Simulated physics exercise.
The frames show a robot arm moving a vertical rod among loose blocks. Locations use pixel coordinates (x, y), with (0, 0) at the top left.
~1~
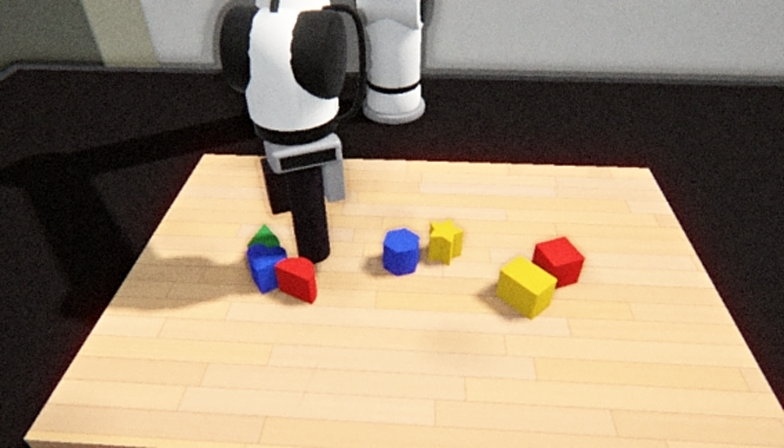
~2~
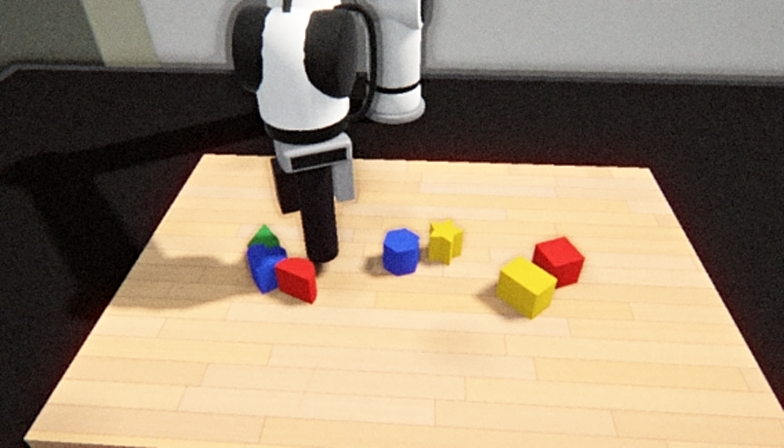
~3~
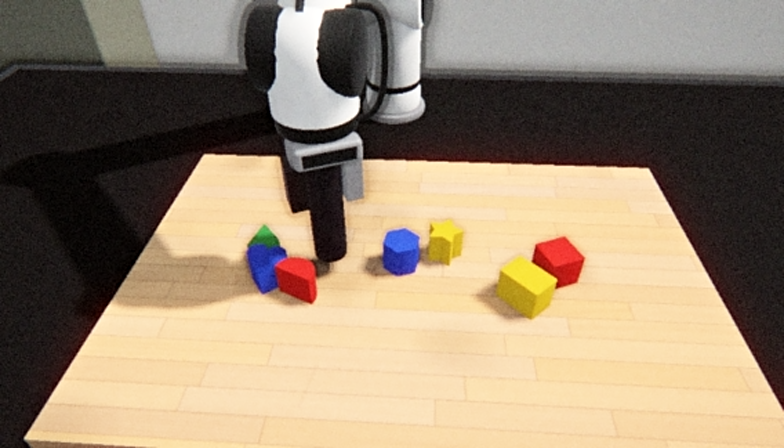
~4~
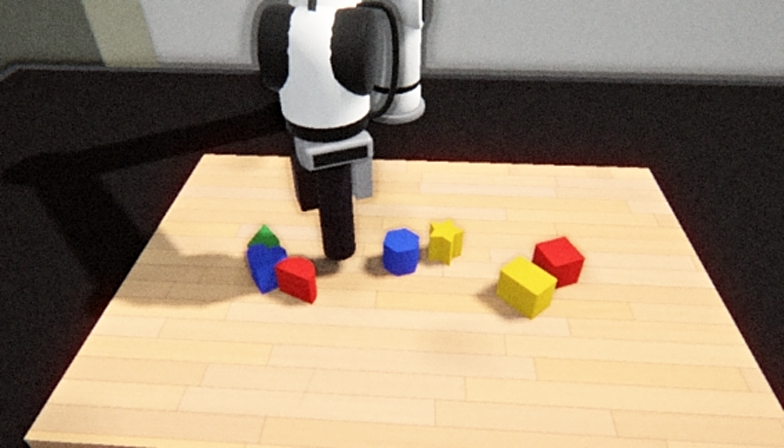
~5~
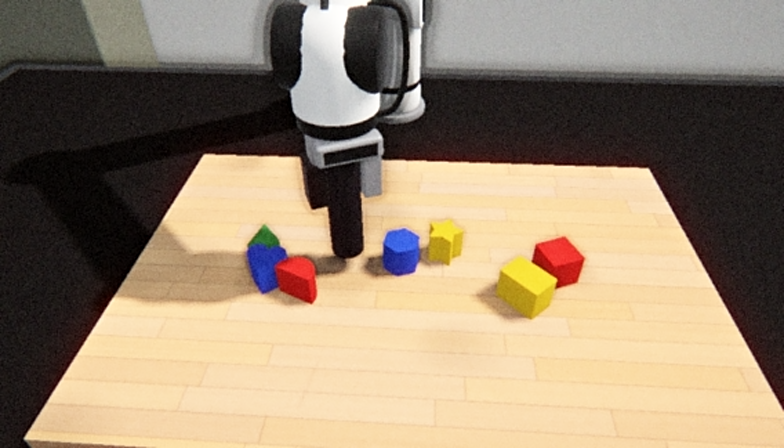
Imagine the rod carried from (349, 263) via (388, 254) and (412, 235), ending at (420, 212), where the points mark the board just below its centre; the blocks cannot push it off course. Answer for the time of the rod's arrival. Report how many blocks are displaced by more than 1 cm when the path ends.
Moved: 1.
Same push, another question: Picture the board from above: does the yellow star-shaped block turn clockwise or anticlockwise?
Seen from overhead, it turns anticlockwise.
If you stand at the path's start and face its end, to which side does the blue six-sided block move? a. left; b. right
Choice b: Right.
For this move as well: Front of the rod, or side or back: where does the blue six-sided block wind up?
Left aside or behind.
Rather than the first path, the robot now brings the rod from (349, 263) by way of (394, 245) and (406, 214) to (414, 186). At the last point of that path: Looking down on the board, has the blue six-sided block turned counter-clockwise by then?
I expect not.
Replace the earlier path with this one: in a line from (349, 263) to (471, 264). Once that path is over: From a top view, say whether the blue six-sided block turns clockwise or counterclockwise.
Viewed from the top, it goes anticlockwise.
The first path, step by step. One third of the way, rod (388, 239); blue six-sided block (417, 240), turned 25° clockwise.
Two thirds of the way, rod (412, 220); blue six-sided block (423, 241), turned 35° clockwise; yellow star-shaped block (450, 230), turned 25° anticlockwise.
At the end, rod (420, 198); red D-shaped block still; blue six-sided block (423, 241), turned 35° clockwise; yellow star-shaped block (450, 230), turned 25° anticlockwise.
